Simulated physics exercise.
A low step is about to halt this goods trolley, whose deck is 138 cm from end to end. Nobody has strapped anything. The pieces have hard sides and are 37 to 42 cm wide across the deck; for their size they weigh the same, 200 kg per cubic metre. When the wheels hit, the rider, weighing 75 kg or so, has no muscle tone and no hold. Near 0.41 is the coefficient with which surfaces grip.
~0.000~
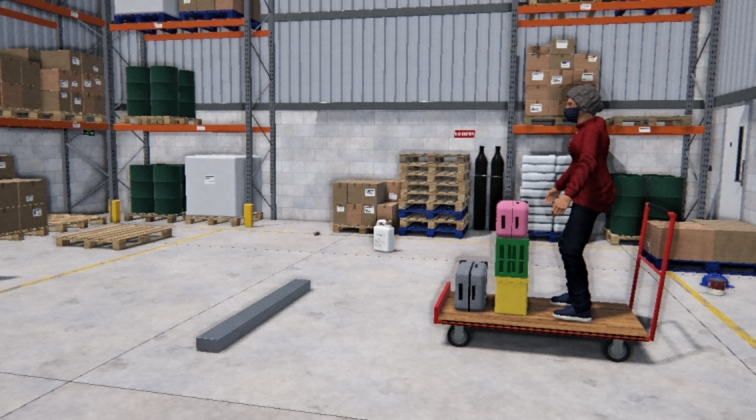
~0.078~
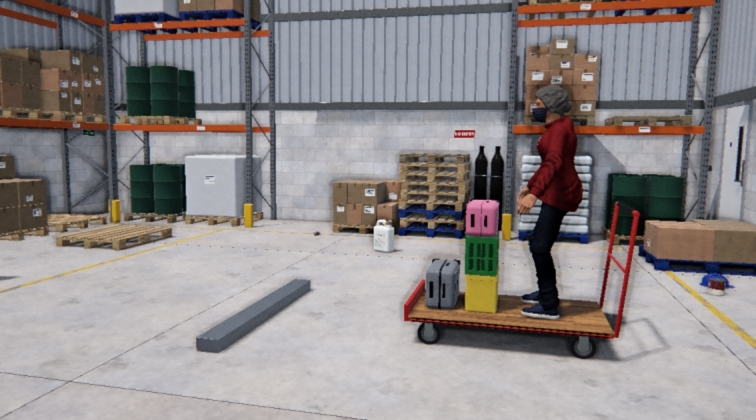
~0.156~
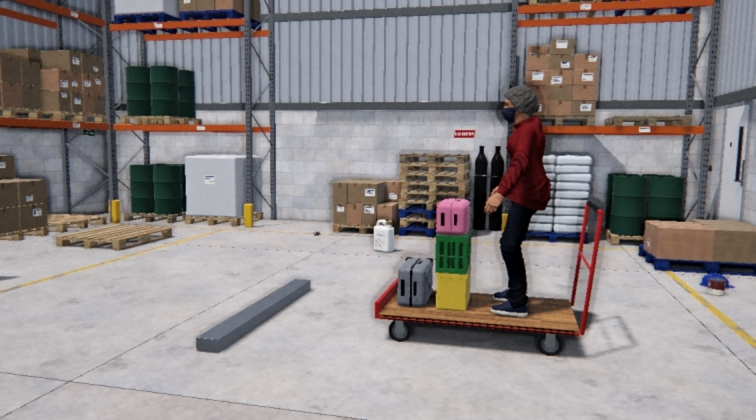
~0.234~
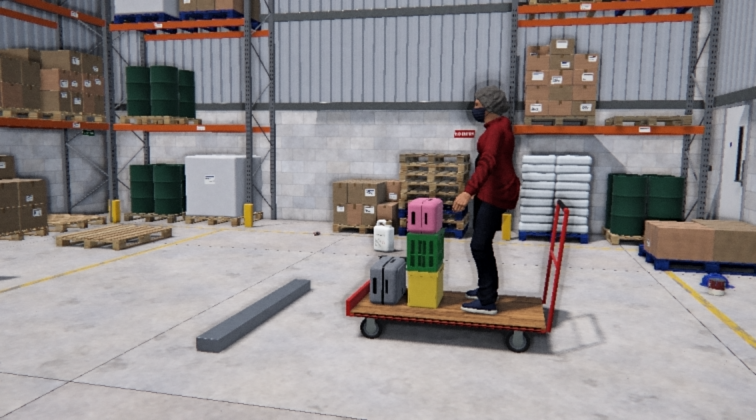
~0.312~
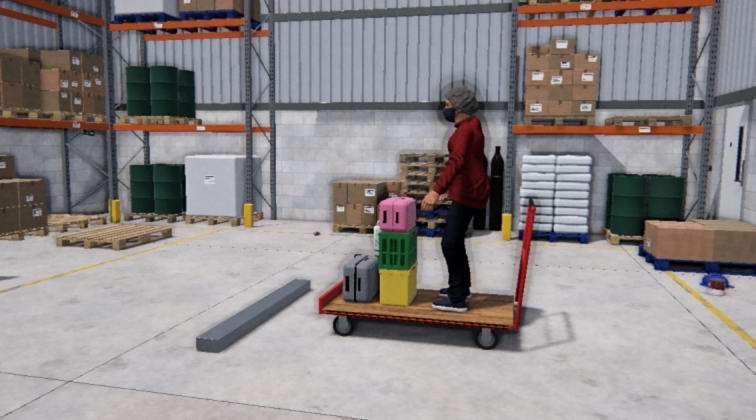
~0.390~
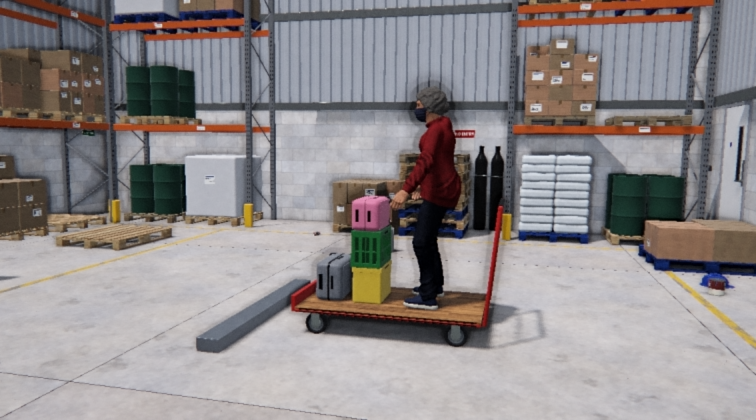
A flat red-framed trolley with a wooden deck rolls steadily leftward across a pale warehouse floor, seen side-on from a fixed, slightly raised view. It carries a grey case at the front, a stack of pink, green and yellow pieces, and a masked rider in a red top standing behind them, hands near the pink one. Racks, drums and pallets stay still behind as the trolley draws close to a low grey step at left.
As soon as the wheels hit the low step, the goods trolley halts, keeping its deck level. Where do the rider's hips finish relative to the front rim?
The rider's hips finish beyond the front rim.
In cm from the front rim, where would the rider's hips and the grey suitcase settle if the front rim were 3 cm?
The hips would come to rest 160 cm past the front rim, the grey one 20 cm past it.
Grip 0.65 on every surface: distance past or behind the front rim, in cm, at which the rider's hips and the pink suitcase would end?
Then the hips would end 120 past and the pink one 160 past.
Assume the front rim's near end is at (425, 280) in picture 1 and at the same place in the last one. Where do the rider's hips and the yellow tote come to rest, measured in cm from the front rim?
The hips would end 30 cm behind the front rim, and the yellow item 40 cm behind it.
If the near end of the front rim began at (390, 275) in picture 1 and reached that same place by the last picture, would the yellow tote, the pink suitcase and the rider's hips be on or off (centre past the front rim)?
Yellow - kept, pink - dropped, hips - kept.
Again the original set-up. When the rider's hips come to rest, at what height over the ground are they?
About 15 cm up.
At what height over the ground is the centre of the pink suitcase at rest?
Height: Roughly 10 centimetres.
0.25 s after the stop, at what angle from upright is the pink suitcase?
It leans roughly 70°.
The wheels strike at 0.54 s.
After 1.09 s the rider's hips are 2 cm behind the rim, near (265, 219) in the last picture's view.
After 1.54 s the rider's hips are 61 cm past the rim, near (197, 267) in the last picture's view.
Final state at 2.8 s, past the rim, green crate, pink suitcase and the rider's hips; behind it, yellow tote and grey suitcase.
